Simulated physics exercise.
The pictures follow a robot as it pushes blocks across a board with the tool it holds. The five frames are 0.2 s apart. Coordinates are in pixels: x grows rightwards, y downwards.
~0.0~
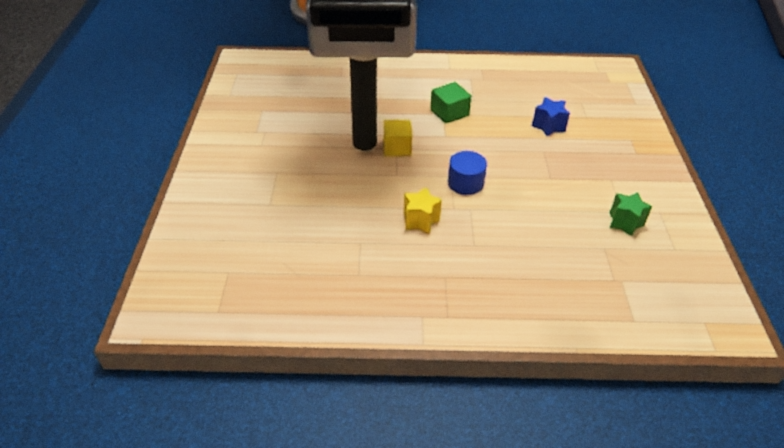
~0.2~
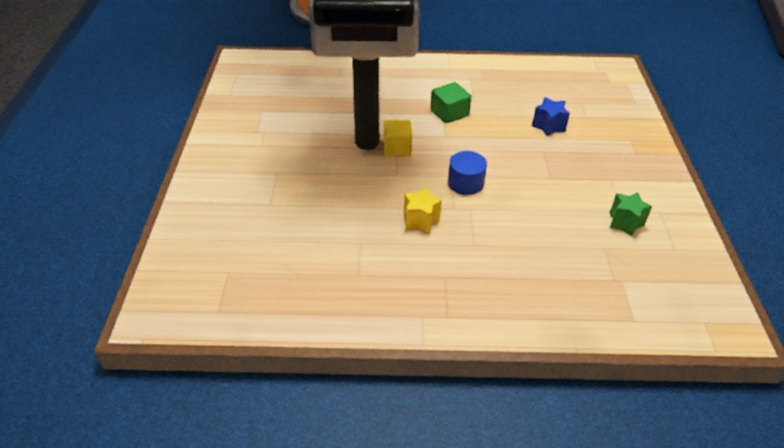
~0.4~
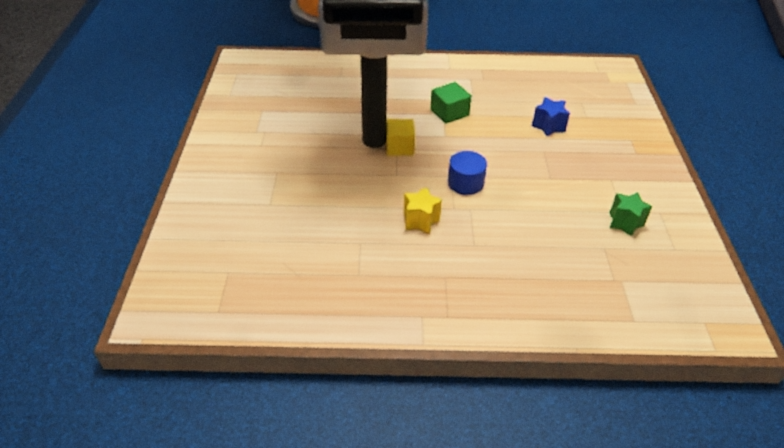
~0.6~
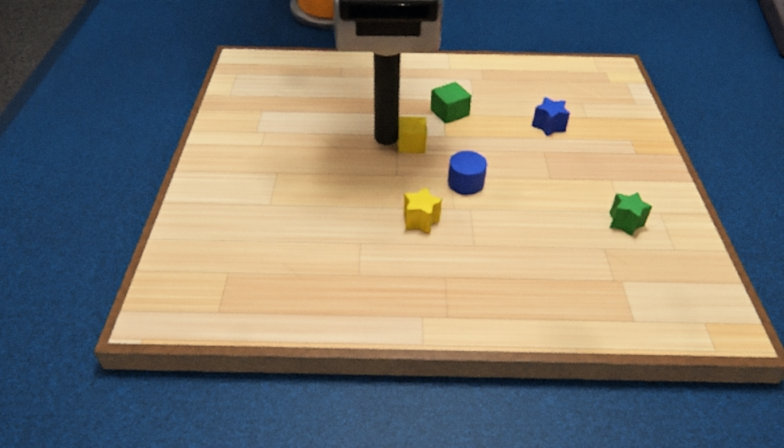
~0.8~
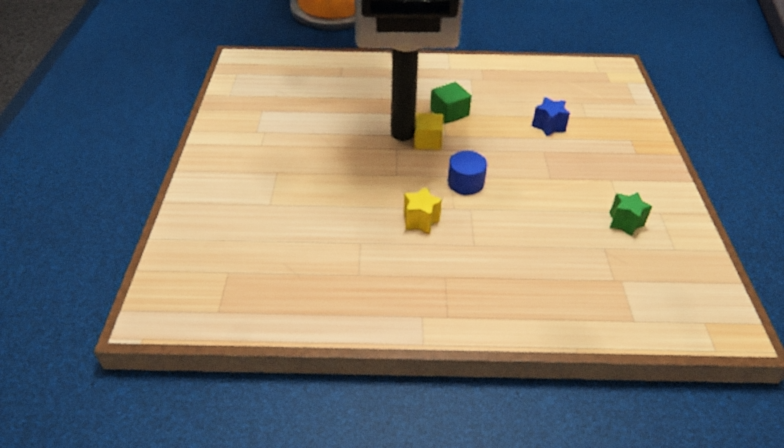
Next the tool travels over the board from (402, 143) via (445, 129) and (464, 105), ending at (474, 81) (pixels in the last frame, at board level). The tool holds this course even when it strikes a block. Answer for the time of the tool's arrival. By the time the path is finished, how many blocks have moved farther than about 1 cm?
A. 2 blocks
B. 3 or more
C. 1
The one that fits is A, 2 blocks.
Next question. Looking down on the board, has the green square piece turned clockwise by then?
My answer is no.
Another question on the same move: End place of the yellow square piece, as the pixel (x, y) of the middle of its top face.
The middle of its upper face should be somewhere near (476, 115).
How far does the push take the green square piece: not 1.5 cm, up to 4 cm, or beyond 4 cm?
Travels over 4 cm.
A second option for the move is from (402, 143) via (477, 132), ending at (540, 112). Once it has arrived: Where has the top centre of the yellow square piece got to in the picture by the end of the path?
I'd guess (570, 94).
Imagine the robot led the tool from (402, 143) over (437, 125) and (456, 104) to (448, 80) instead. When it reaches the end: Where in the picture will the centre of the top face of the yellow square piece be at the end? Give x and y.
Near (456, 118).
The first path, step by step. One third of the way, tool (446, 120); yellow square piece (472, 115), turned 20° clockwise.
Two thirds of the way, tool (465, 96); yellow square piece (476, 115), turned 30° clockwise; green square piece (455, 69), turned 50° anticlockwise.
At the end, tool (475, 72); yellow square piece (476, 115), turned 30° clockwise; green square piece (451, 58), turned 125° anticlockwise; blue circle still.
